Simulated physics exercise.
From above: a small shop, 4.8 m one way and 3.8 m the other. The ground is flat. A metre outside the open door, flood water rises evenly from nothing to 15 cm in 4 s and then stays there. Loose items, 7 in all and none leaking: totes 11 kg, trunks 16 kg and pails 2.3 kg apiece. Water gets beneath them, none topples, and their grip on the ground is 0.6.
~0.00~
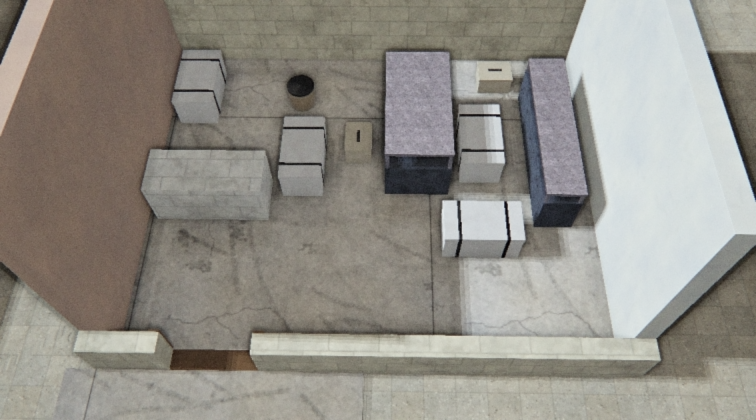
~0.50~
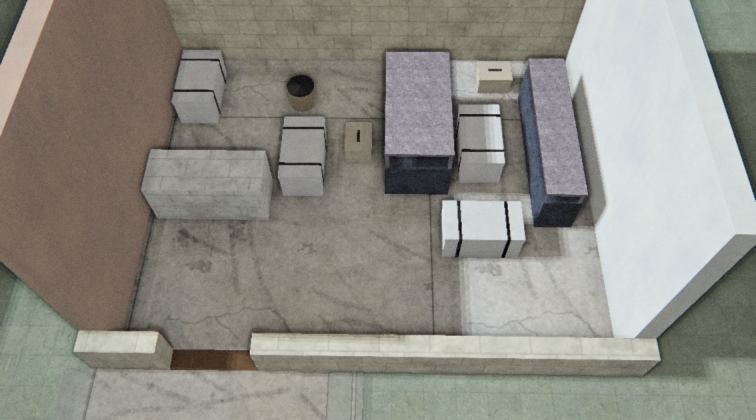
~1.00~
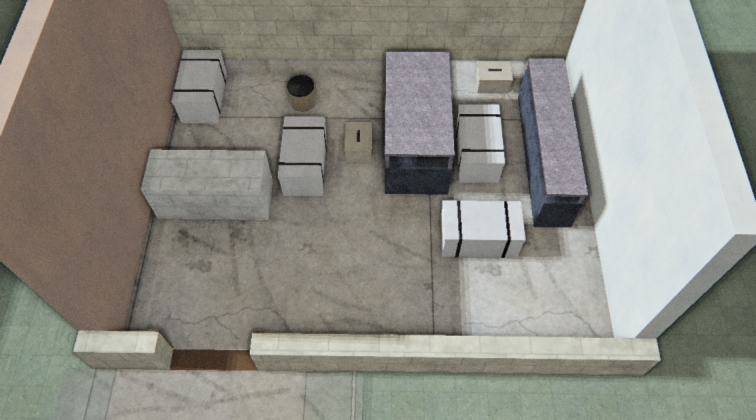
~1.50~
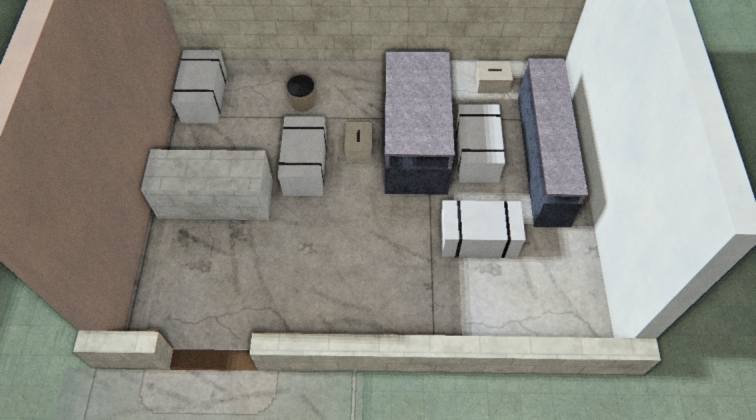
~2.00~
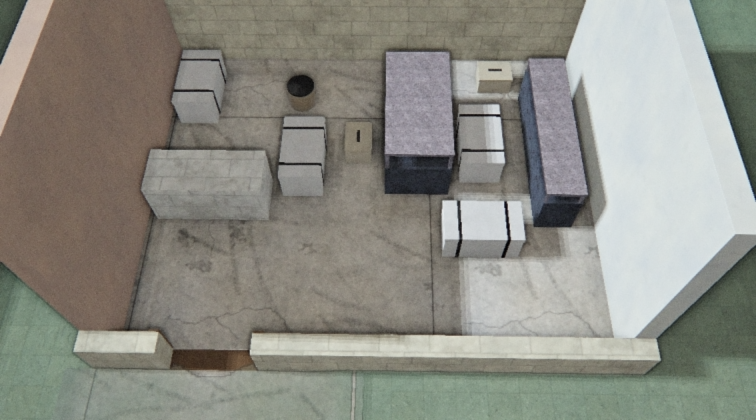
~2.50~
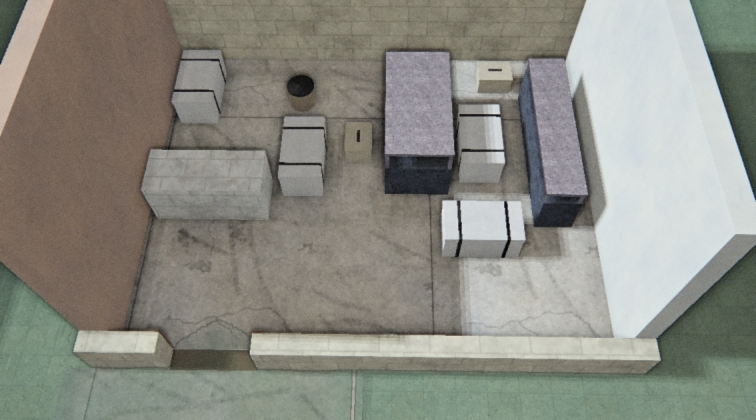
Green water spreads over the paving around a small shop while everything inside stays still.
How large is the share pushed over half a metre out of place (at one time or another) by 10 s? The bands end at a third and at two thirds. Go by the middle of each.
That comes to under a third.
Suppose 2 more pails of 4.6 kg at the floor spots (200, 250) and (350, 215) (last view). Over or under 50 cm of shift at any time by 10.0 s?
In turn: Over, more.
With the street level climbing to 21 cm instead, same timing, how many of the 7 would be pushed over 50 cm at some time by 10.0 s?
In that case 1 of them.
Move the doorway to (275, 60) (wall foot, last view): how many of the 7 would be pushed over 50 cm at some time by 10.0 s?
Then 1.
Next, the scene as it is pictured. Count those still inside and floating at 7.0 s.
0 of them.
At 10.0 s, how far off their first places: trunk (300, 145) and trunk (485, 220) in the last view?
In turn: 0 cm, 10 cm.
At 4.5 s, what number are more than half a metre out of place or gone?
By then 0.
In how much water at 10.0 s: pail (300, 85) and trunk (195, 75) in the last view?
Roughly 2 and 2 cm.
After 3.5 s 0 of 7 are over 50 cm from their spots; 0 afloat.
After 4.5 s 0 of 7 are over 50 cm from their spots; 0 afloat.
After 7.0 s 0 of 7 are over 50 cm from their spots; 0 afloat.
After 10.0 s 0 of 7 are over 50 cm from their spots, and 0 have been at some point; 0 afloat.
